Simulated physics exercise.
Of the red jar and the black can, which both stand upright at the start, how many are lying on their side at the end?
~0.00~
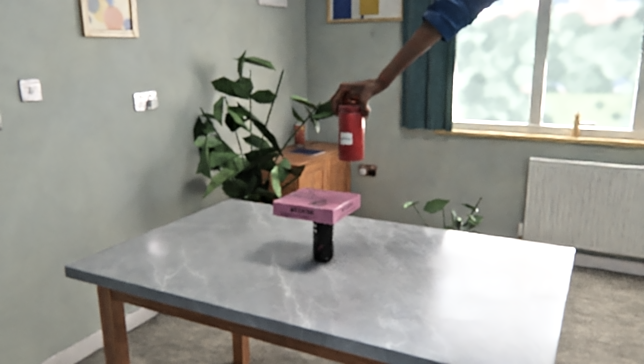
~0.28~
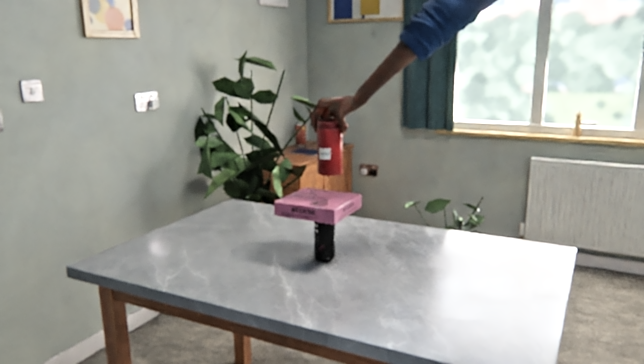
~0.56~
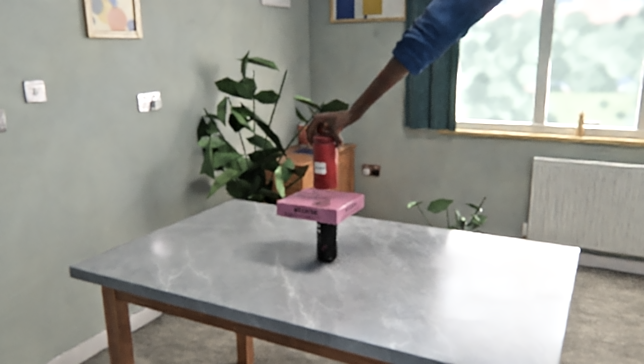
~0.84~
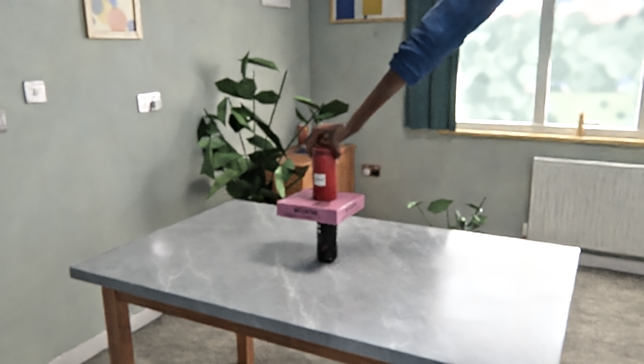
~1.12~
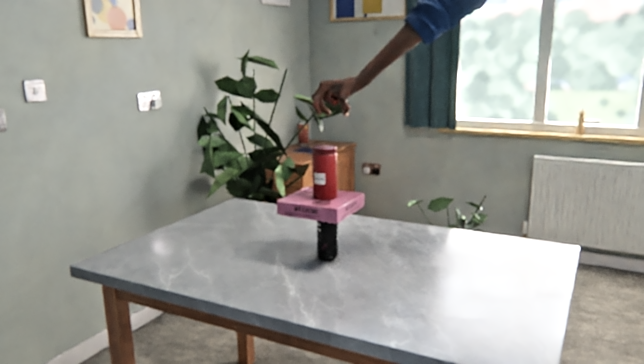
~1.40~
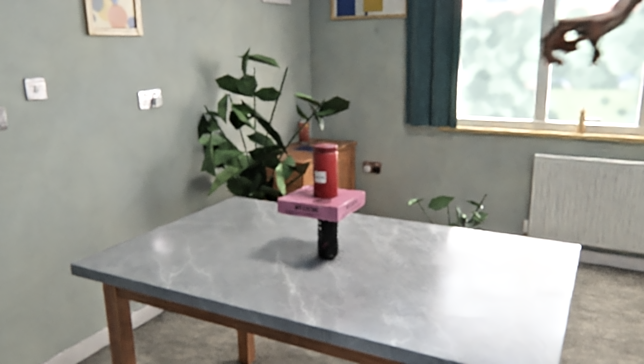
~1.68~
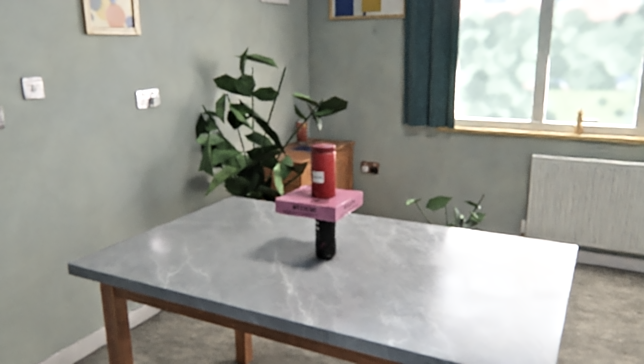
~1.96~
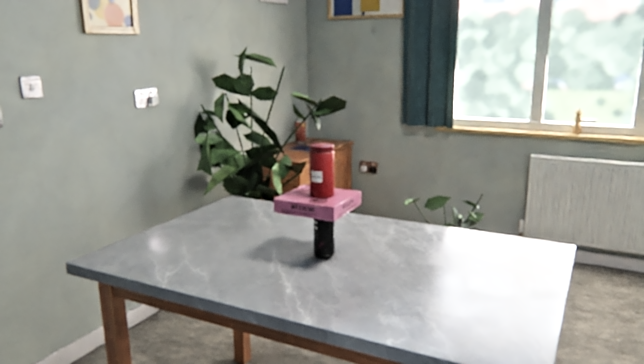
None of them are. The red jar and the black can are both still upright at the end.
